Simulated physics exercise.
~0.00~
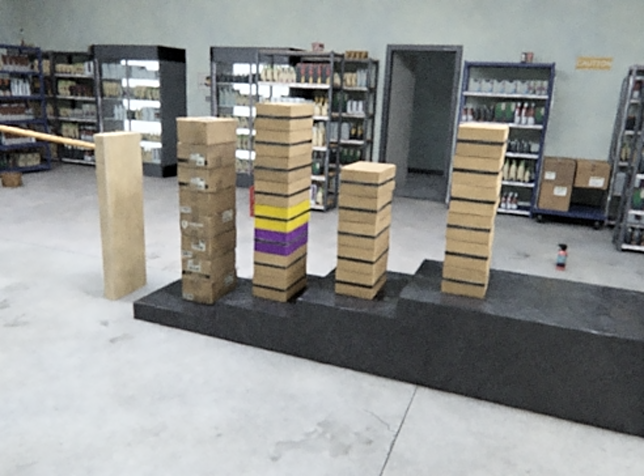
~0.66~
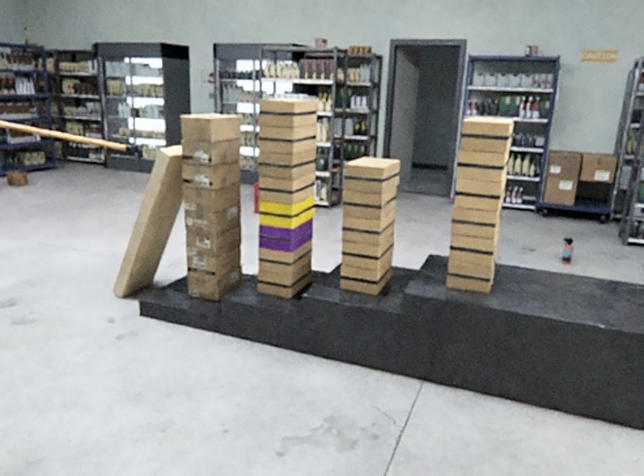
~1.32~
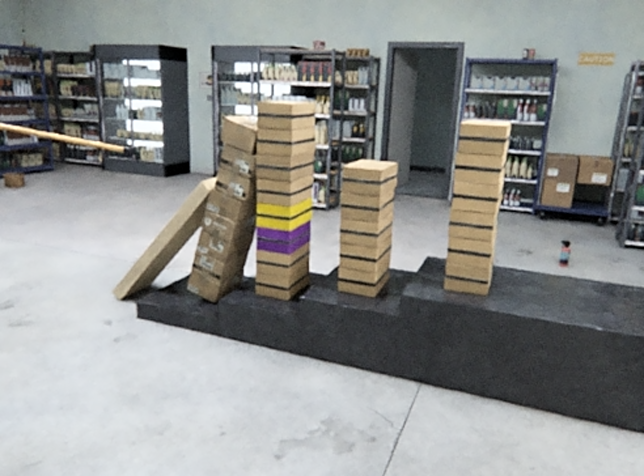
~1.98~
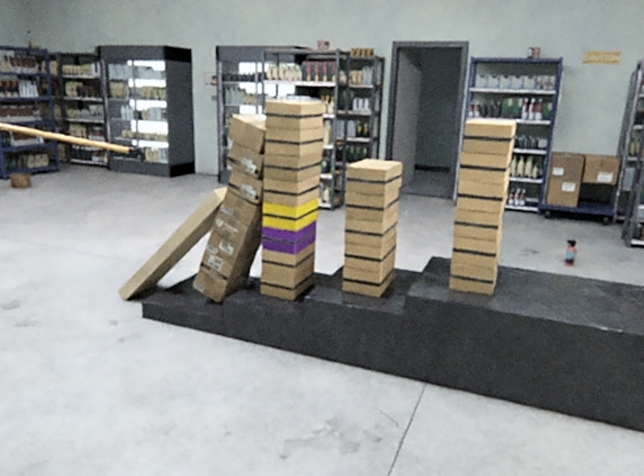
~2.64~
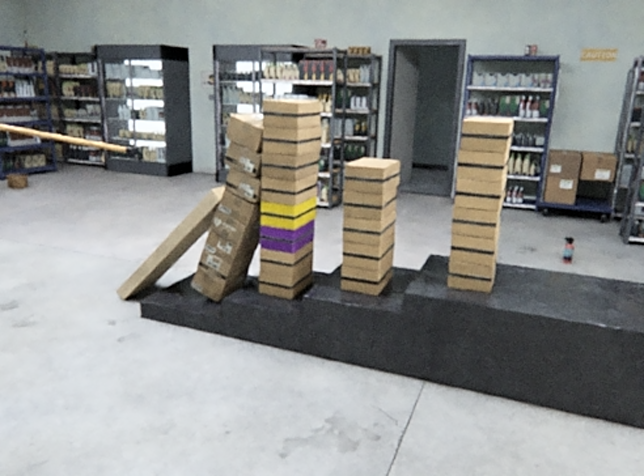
Leaning wooden board tipping right into a stack of parcels, which tilts against the next column and rests there, nothing falling.
